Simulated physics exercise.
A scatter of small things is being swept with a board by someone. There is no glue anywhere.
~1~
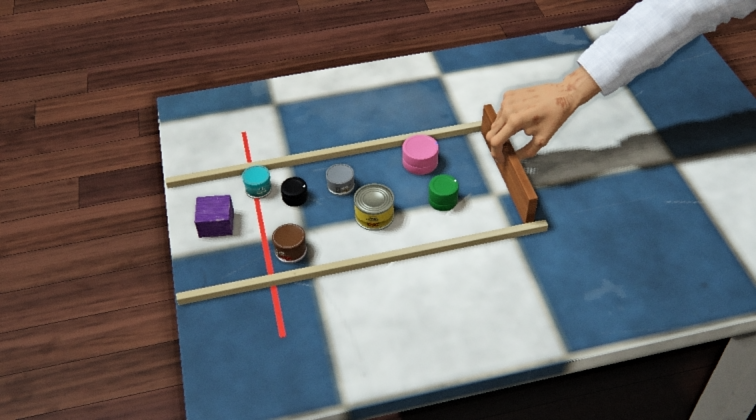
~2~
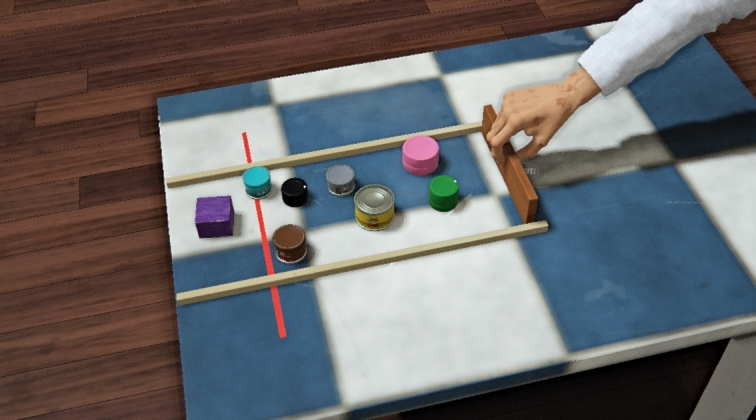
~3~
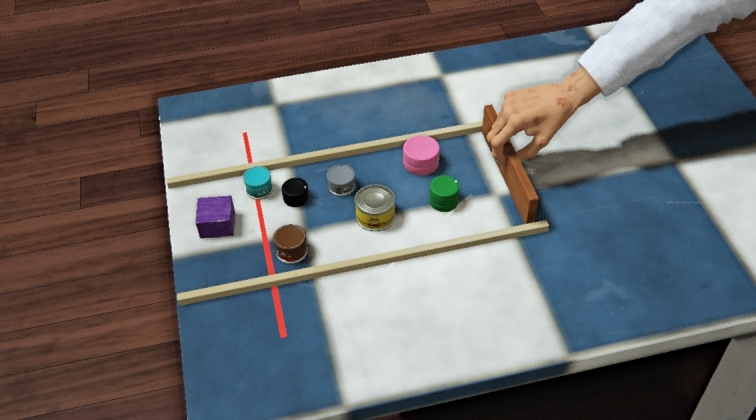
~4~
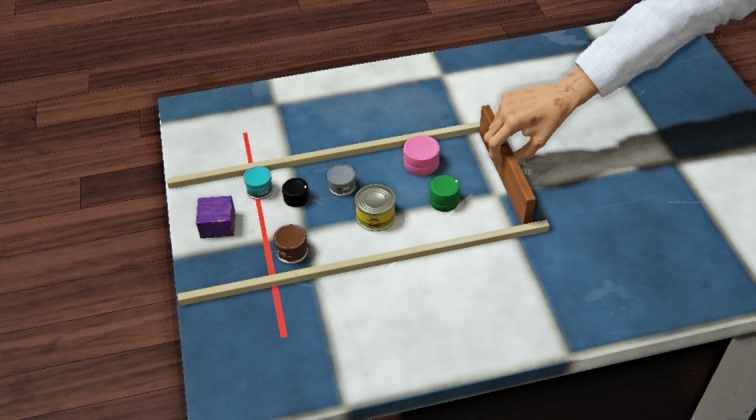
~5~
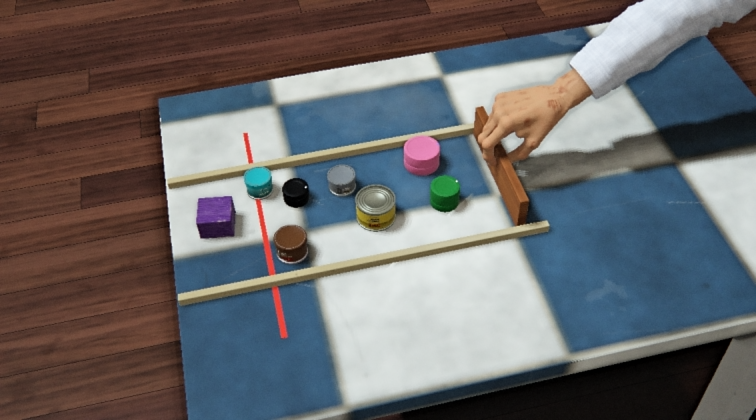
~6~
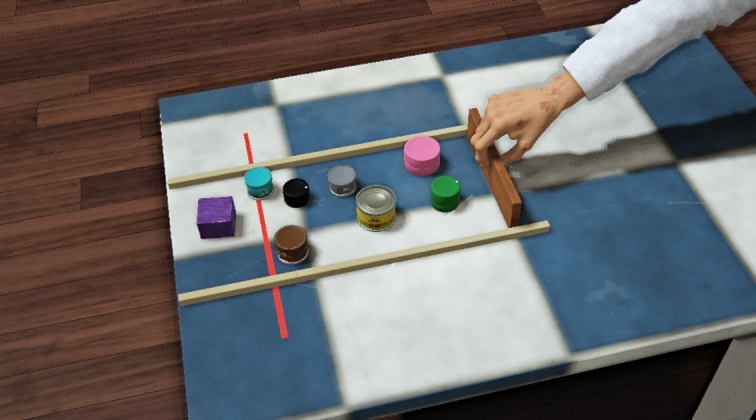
At the start, a hand holds a wooden board upright at the right end of two pale rails, with small coloured tins, lids and a purple block lying between them, near a red line. The board stays almost still, then the hand slides it slightly left, while the objects barely change position.
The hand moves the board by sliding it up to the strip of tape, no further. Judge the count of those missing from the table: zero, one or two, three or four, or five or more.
My judgement: Zero.
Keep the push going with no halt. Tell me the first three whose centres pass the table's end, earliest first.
The order is the purple block, the turquoise tin, then the yellow pot.
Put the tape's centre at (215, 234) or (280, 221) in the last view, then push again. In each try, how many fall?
That would be 3, then 0.
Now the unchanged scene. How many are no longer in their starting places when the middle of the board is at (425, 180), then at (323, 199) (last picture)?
At the first spot 2, then 6.
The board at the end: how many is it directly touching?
It's 4.
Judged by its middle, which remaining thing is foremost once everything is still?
I'd say the purple block.
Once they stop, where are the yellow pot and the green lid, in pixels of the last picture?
Taking them in turn, first comes (218, 247), then (250, 232).
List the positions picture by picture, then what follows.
In the first picture, purple block (215, 216); turquoise tin (257, 182); brown tin (290, 243); board (508, 163); tape (261, 223).
In the second picture, turquoise tin (258, 183); board (508, 163).
In the third picture, brown tin (291, 244); grey pot (341, 180).
In the fourth picture, purple block (216, 217); pink lid (422, 155).
In the fifth picture, turquoise tin (259, 183); green lid (445, 194).
In the sixth picture, purple block (217, 218); turquoise tin (259, 184); brown tin (292, 245); board (493, 167); tape (263, 225).
Soon after, none off yet; purple block at rest near (217, 218); turquoise tin at rest near (259, 184); brown tin at rest near (292, 245).
After that, none off yet; purple block moving near (209, 218); turquoise tin displaced a little near (247, 185); brown tin displaced a little near (277, 254).
In the end, the number that fall off is zero.
